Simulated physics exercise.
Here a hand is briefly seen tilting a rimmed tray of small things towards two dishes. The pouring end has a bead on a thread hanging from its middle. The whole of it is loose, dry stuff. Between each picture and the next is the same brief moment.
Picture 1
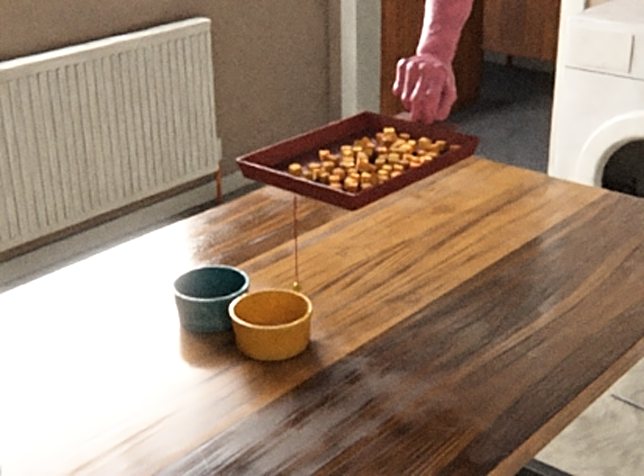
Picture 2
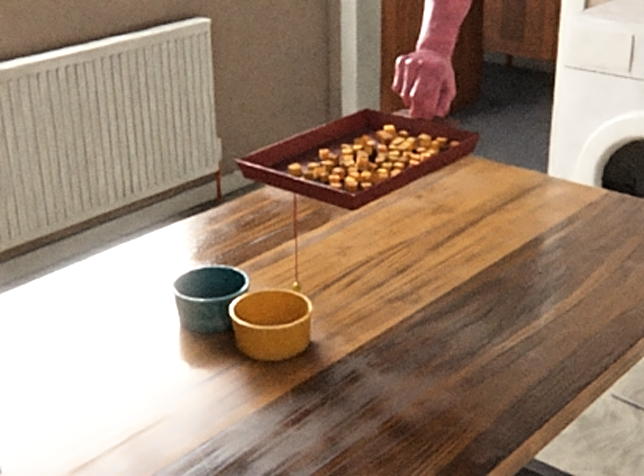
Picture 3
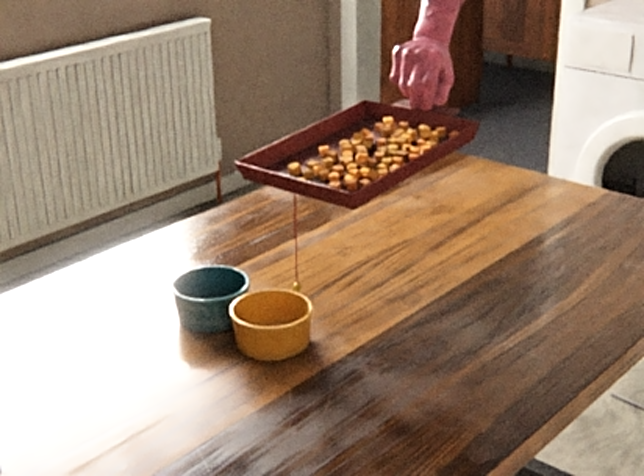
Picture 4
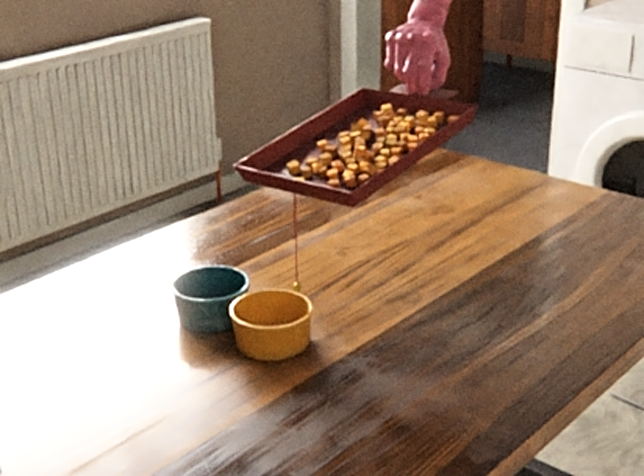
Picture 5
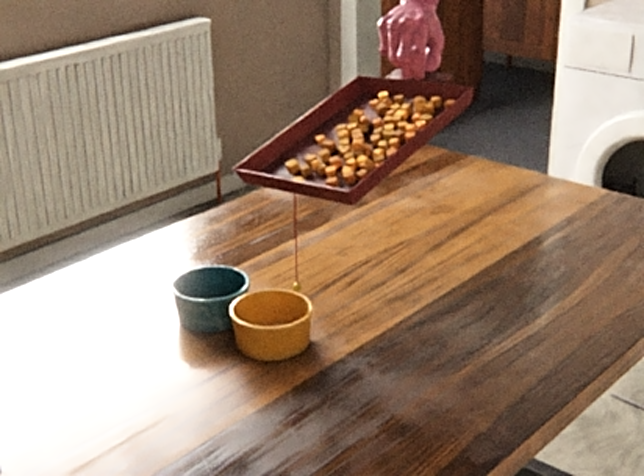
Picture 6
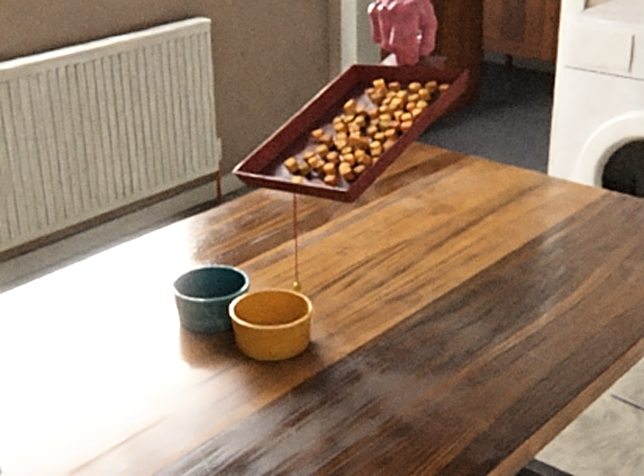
A dark red rimmed tray of golden-brown croutons, gripped at its far edge by a pinkish hand, hangs above a glossy striped wooden table in a room viewed from slightly above. A teal dish and a mustard-yellow dish sit below at left, near a bead on a thread, with a white radiator behind. The hand steadily raises the far end, tilting the tray toward its near left corner.
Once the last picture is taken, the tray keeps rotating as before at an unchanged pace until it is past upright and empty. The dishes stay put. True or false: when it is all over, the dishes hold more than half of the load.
True.
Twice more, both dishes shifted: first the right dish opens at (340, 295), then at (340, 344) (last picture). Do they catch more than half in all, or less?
First shift, a minority share; second shift, a minority share.
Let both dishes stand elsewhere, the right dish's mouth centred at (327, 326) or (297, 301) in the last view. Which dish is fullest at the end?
The first try: The left-side dish. The second: The left-side dish.
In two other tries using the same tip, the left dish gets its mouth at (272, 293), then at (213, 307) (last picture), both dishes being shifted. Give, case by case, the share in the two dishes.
Close to 30 in a hundred, then close to 40 in a hundred.
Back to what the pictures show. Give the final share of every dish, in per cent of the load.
Share at the end - left dish ~ 50 %, right dish ~ 30 %.
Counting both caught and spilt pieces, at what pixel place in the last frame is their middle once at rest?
Somewhere close to (218, 313) in the last picture.
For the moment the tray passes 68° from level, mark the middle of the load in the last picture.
Near (275, 168).
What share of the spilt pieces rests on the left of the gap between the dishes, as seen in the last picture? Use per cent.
Estimate: About 70 per cent.
Soon, tray tipped steeply; nearly all on the tray; a small part in the air.
A while on, tray tipped past a quarter turn; about a third on the tray; a small part in the right dish; about a quarter in the left dish; a small part outside both; about a quarter in the air.
Towards the end, tray tipped past a quarter turn; about a quarter in the right dish; about half in the left dish; about a quarter outside both.
Finally, tray tipped past a quarter turn; about a quarter in the right dish; about half in the left dish; about a quarter outside both.
